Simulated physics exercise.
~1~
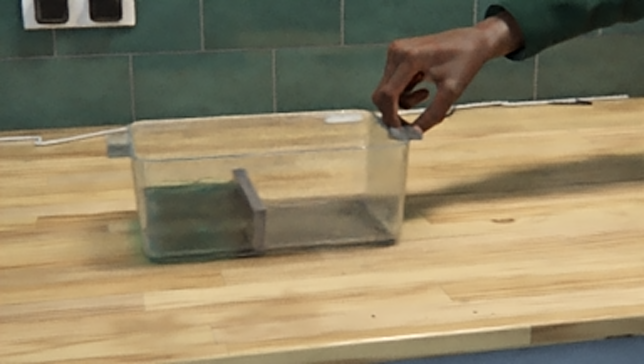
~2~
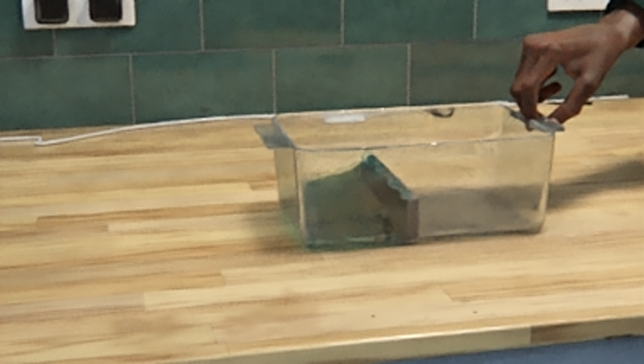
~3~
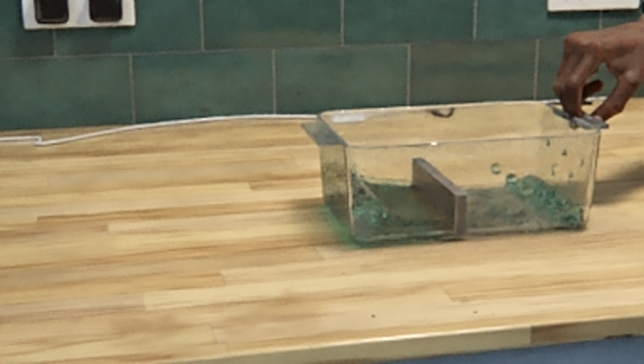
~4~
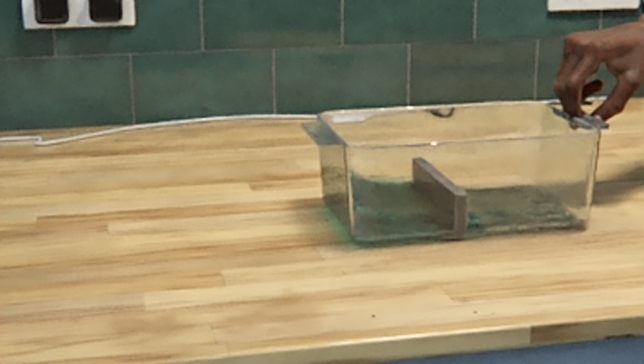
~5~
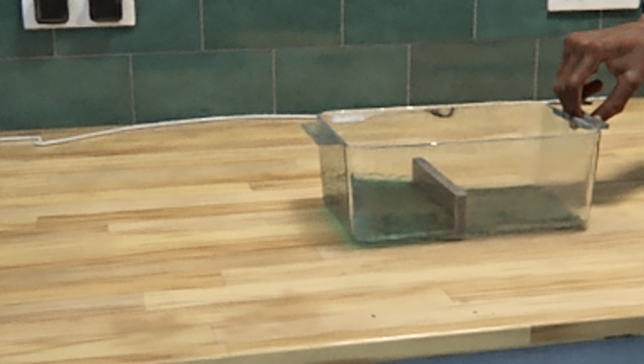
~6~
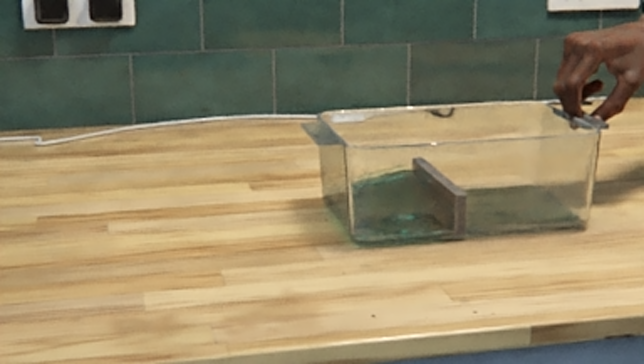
At first, a hand grips the right end of a clear oblong tub on a wooden counter, with greenish water lying in the half to the left of a low divider. The hand draws the tub rightwards, and the water heaps up against the divider in a steep slope. As the tub comes to a stop, some water has spilled over into the right half, where it churns with bubbles and droplets. The water then settles while the hand keeps hold. In the end, the tub stands still with most of the water on the left and a smaller share on the right.
